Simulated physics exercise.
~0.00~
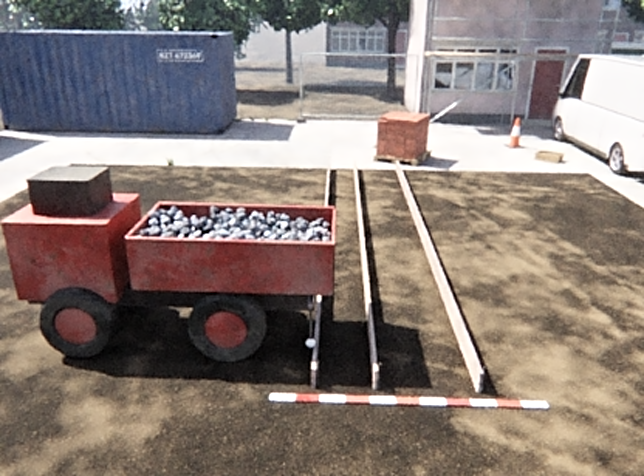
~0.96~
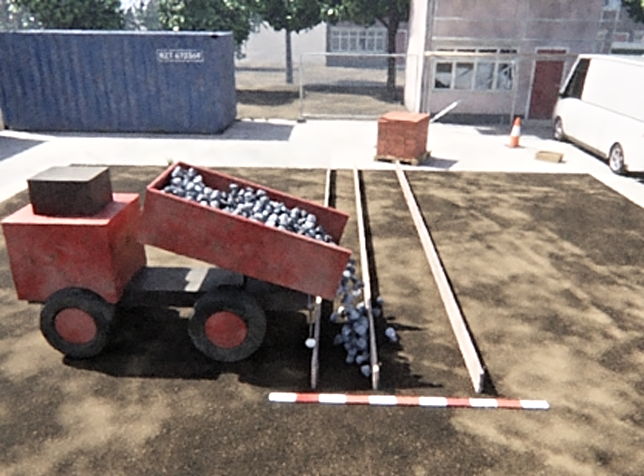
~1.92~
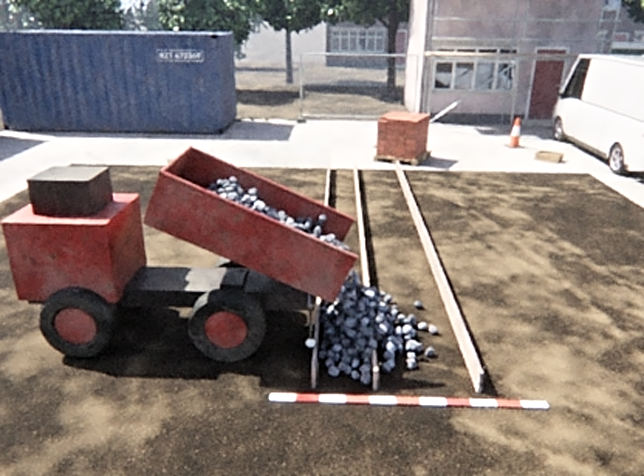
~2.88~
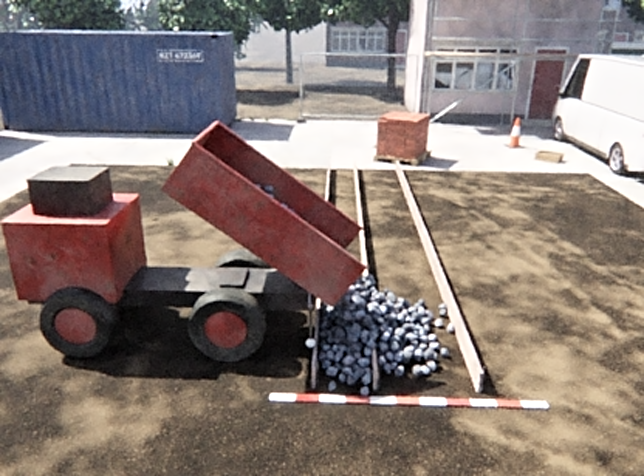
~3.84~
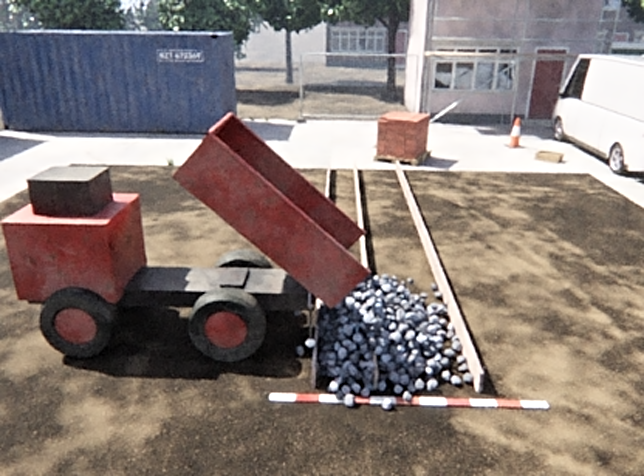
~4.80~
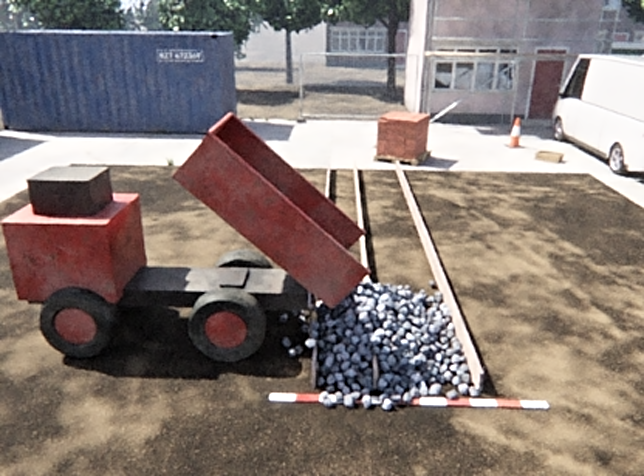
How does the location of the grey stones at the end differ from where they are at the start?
At the start the stones are loaded in the truck's red body, but at the end they lie in a heap on the ground among the planks, lower and further to the right.
